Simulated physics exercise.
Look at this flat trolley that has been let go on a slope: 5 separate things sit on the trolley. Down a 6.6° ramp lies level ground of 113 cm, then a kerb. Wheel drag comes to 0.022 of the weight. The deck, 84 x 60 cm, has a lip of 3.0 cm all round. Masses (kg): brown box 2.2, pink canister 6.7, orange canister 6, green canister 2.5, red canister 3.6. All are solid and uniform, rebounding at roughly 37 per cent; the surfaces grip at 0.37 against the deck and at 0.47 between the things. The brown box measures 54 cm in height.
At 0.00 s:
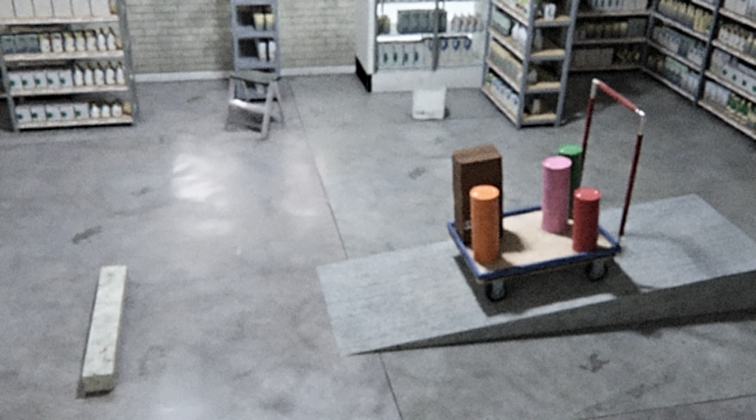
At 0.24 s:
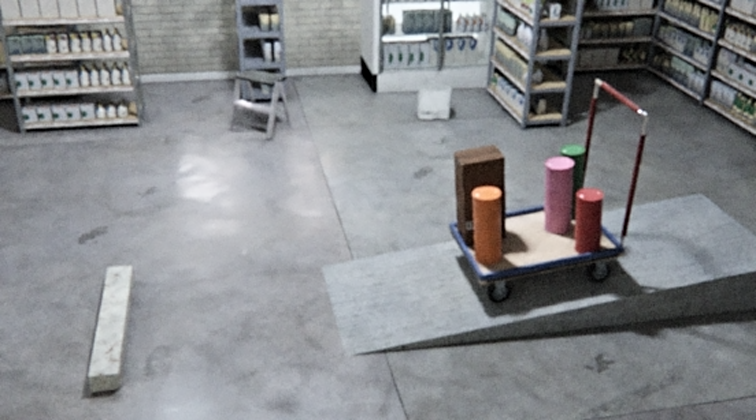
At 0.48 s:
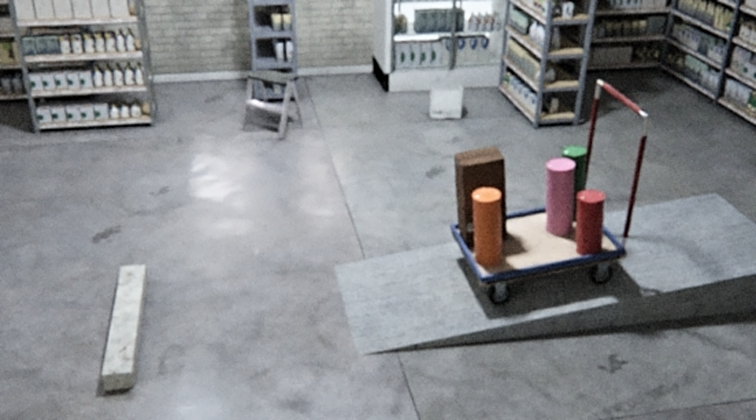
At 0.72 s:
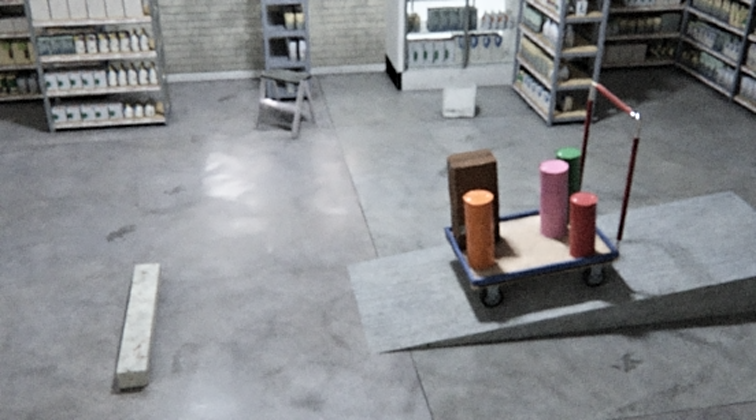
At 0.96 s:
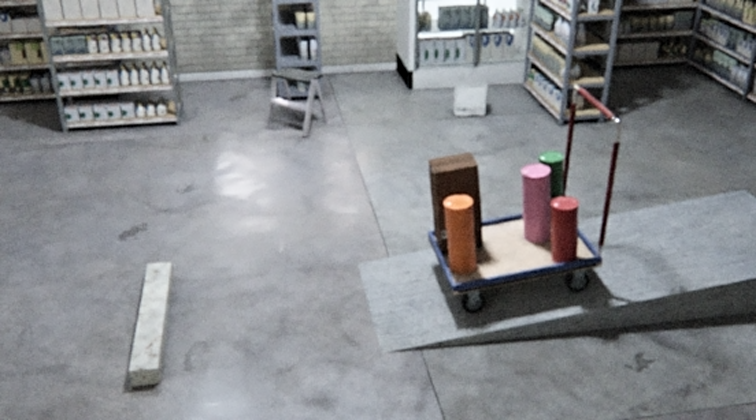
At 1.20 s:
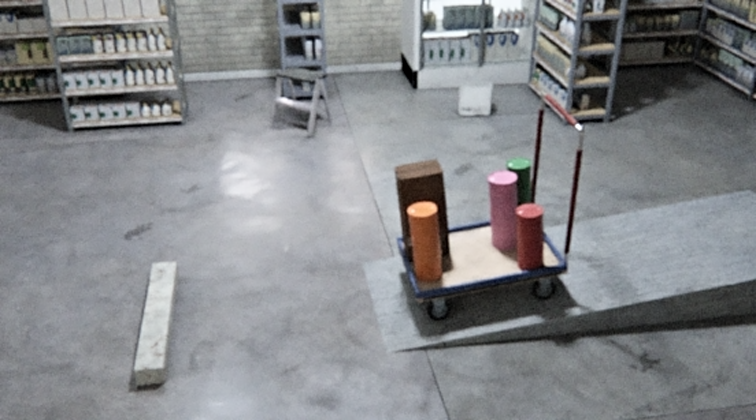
A grey ramp slopes down to the left across the concrete floor of a storeroom lined with stocked shelves, seen from slightly above. On it stands a blue-edged flat trolley with a red handle, carrying a brown box and orange, pink, green and red canisters, with a pale kerb lying at left. The camera pans slightly left while the trolley rolls slowly, then faster, down the ramp.
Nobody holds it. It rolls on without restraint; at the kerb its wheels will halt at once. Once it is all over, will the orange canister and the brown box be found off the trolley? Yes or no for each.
Orange canister: Yes, off; brown box: Yes, off.
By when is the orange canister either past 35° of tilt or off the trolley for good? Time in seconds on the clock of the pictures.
Somewhere about 2.4 s.
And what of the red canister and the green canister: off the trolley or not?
The red canister is kept in bounds, the green canister is not kept in bounds.
After 2.30 s, trolley at the kerb; orange canister 8° off its base near (162, 270); brown box 7° off its base near (172, 235); green canister moved 6 cm.
After 2.60 s, trolley at the kerb; brown box and orange canister now off the trolley; green canister 32° off its base; pink canister 15° off its base.
After 3.00 s, trolley at the kerb; green canister 69° off its base; pink canister 49° off its base; red canister moved 23 cm.
After 3.60 s, trolley at the kerb; green canister now off the trolley; pink canister on its side; red canister moved 23 cm.
In the end (4.7 s), off the trolley, brown box, orange canister and green canister; toppled on the trolley, pink canister; not toppled but over 10 cm from the start, red canister. At the end, from the last picture's camera, brown box near (96, 284).
